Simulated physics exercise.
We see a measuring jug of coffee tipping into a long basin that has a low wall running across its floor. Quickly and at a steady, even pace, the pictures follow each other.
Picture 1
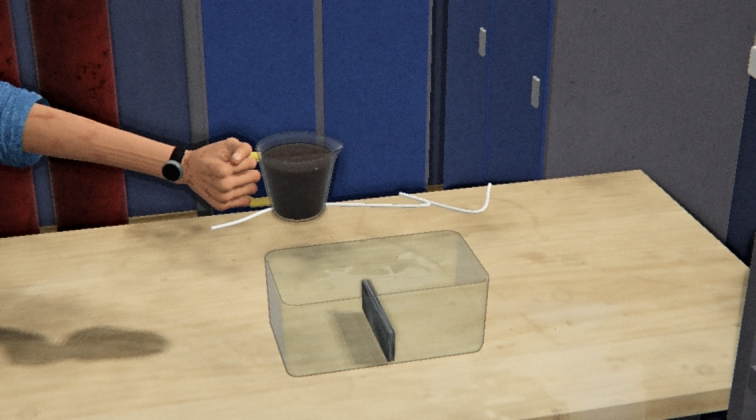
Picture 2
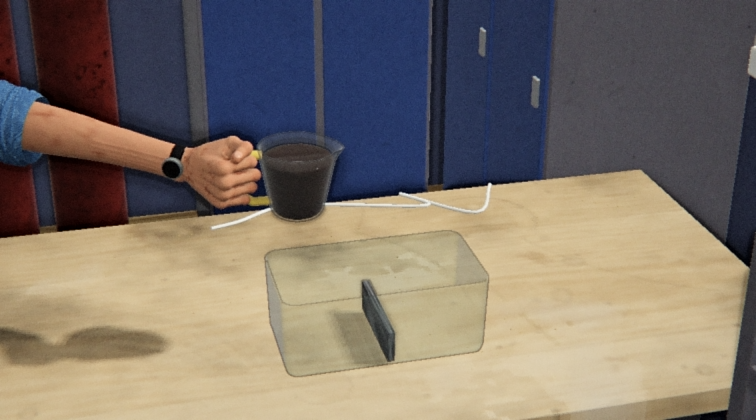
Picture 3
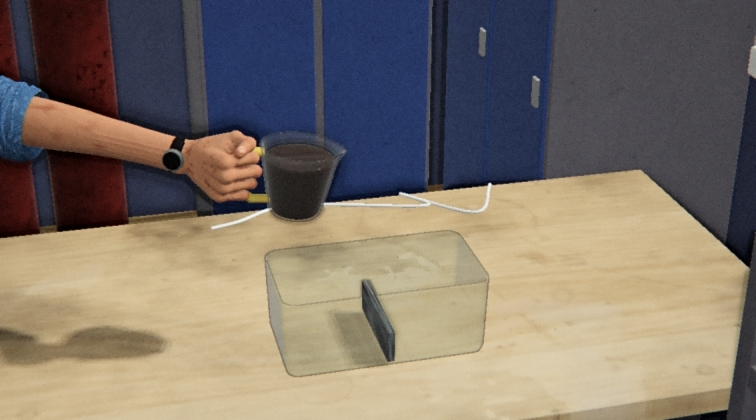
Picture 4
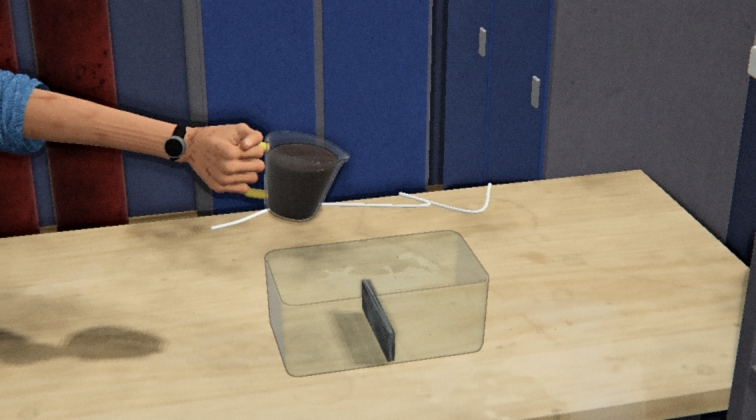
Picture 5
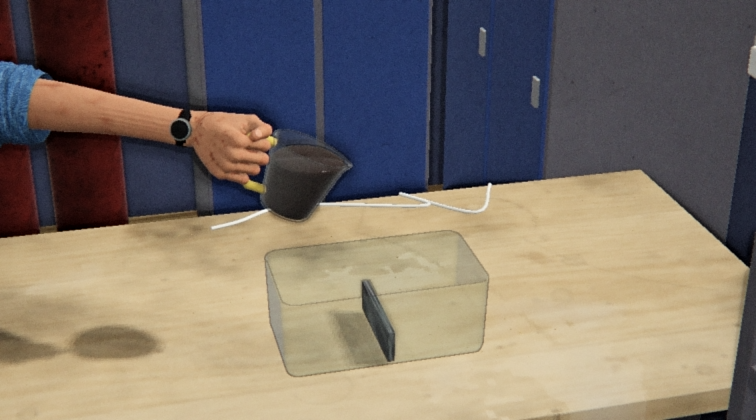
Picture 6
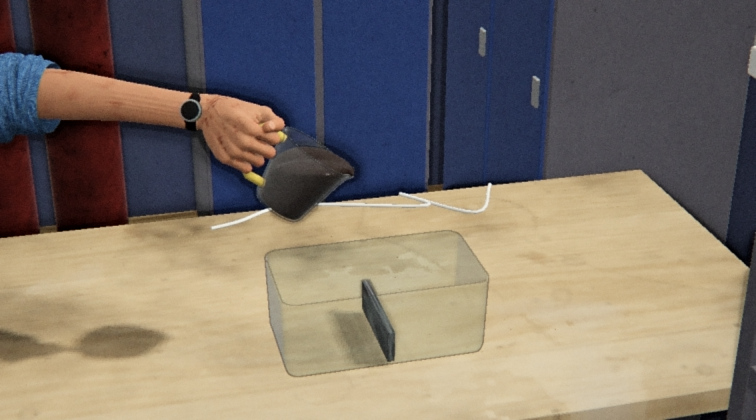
The clip opens with a hand holding a clear jug of dark coffee upright above a long see-through basin with a low dark wall across its floor. The hand tips the jug to the right, slowly at first and then further, until it leans steeply with the coffee at its rim.
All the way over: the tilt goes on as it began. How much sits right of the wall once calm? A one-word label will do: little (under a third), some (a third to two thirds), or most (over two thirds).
Some.
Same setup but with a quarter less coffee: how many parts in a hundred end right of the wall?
30 in a hundred.
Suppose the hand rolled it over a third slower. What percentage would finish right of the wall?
It comes to about 65 per cent.
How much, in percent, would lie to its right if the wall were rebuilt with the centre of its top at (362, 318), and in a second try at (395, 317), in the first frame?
The first placement leaves close to 80 per cent, the second close to 30 per cent.
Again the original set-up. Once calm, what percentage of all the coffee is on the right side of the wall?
Roughly 45 %.
A moment on, the measuring jug is tipped right over and 32 per cent is still to pour, 3 is left of the wall and 29 right of it.
Next, the measuring jug is tipped right over and 1 per cent is still to pour, 47 is left of the wall and 43 right of it.
Then the measuring jug is tipped right over and 0 per cent is still to pour, 53 is left of the wall and 43 right of it.
Later the measuring jug is tipped right over and 0 per cent is still to pour, 53 is left of the wall and 44 right of it.
Finally, 53 per cent lies left of the wall, 44 right of it and 3 outside.
